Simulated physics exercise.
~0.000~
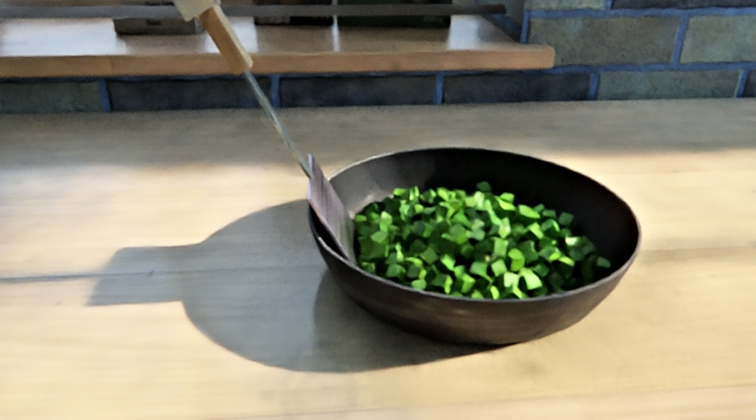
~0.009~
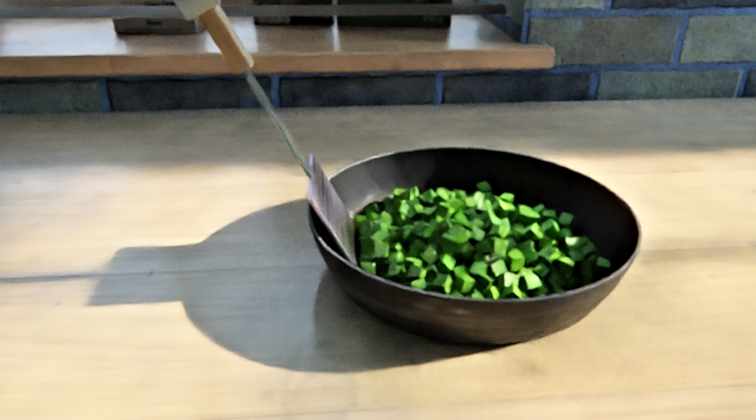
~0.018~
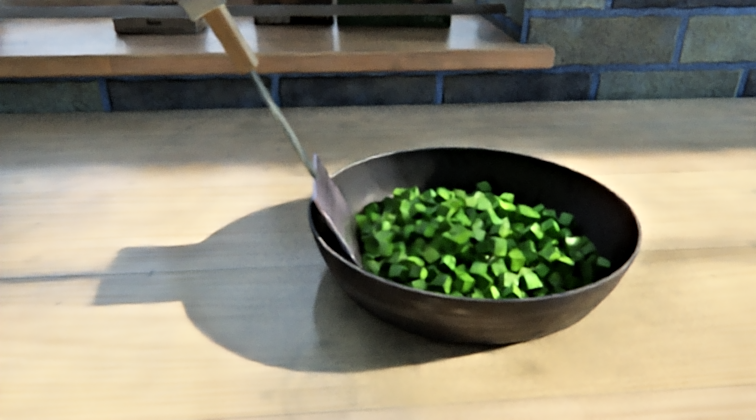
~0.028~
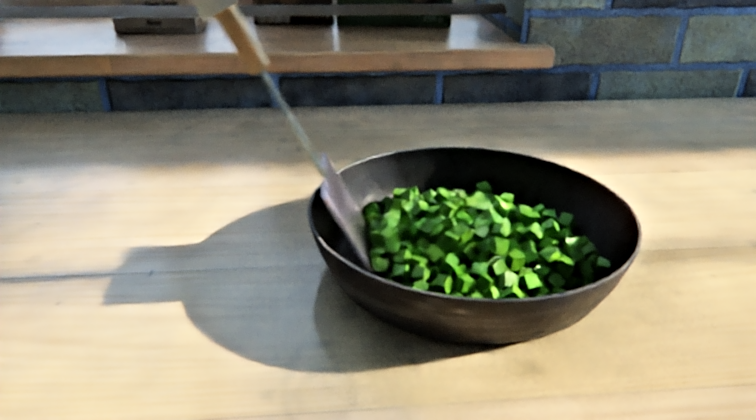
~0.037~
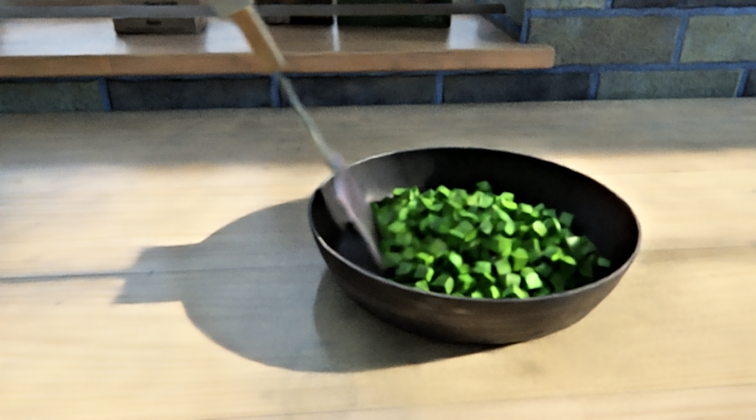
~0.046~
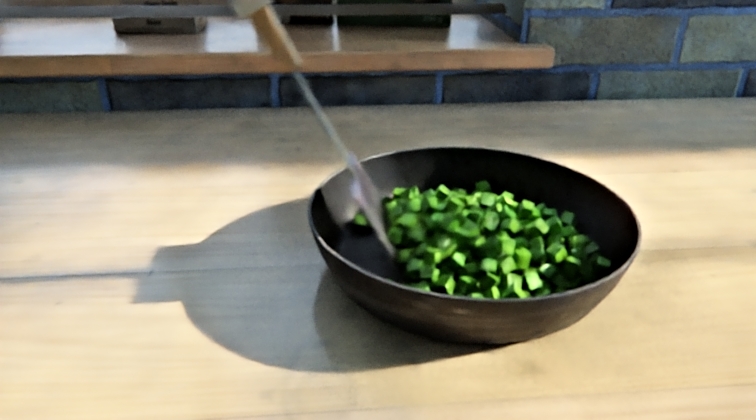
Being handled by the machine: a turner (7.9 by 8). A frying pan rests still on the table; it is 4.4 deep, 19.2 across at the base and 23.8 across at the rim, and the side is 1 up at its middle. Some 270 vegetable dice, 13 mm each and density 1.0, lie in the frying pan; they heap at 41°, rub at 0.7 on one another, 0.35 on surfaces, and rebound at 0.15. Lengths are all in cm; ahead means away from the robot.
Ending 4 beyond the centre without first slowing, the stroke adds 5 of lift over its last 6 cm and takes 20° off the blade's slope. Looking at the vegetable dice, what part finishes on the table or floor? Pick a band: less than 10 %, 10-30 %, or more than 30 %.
It falls in the band 10-30 %.
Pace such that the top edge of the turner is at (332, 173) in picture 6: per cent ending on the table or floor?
Share: Roughly 0 %.
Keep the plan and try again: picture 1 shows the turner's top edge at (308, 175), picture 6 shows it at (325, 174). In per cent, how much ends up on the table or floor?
Off the vessel, on the table or floor: Some 0 percent.
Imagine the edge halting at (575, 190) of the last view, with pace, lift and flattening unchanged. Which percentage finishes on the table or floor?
Approximately 30 per cent, I reckon.
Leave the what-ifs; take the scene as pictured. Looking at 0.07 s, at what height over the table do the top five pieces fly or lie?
Somewhere around 5 centimetres high.
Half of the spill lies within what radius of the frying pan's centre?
32 cm or so.
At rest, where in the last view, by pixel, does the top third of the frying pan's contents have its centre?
Around (571, 223).
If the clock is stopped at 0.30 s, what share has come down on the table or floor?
Roughly 20 per cent.
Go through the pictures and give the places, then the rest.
The first frame shows turner top edge at (310, 174), sloping 63°; upper third of the load around (456, 232), from x 360 to 605, top at y 190; 266 in the frying pan.
The second frame shows turner top edge at (310, 174), sloping 63°; upper third of the load around (456, 232), from x 360 to 605, top at y 190.
The third frame shows turner top edge at (314, 174), sloping 63°; upper third of the load around (457, 232), from x 360 to 605, top at y 190.
The fourth frame shows turner top edge at (324, 174), sloping 63°; upper third of the load around (451, 230), from x 360 to 605, top at y 190.
The fifth frame shows turner top edge at (338, 173), sloping 63°; upper third of the load around (456, 228), from x 360 to 600, top at y 190.
The sixth frame shows turner top edge at (353, 173), sloping 63°; upper third of the load around (462, 227), from x 360 to 605, top at y 190; 266 in the frying pan.
By 0.07 s, sloping 62°, highest piece 6 above the table; 266 in the frying pan.
By 0.09 s, sloping 56°, highest piece 7 above the table; 266 in the frying pan.
By 0.30 s, sloping 43°, highest piece 5 above the table; 219 in the frying pan, 47 on the table or floor.
By 1.35 s, sloping 43°, highest piece 5 above the table; 219 in the frying pan, 47 on the table or floor.
Final count, 219 in the frying pan, 47 on the table or floor. That is 18 % on the table or floor.
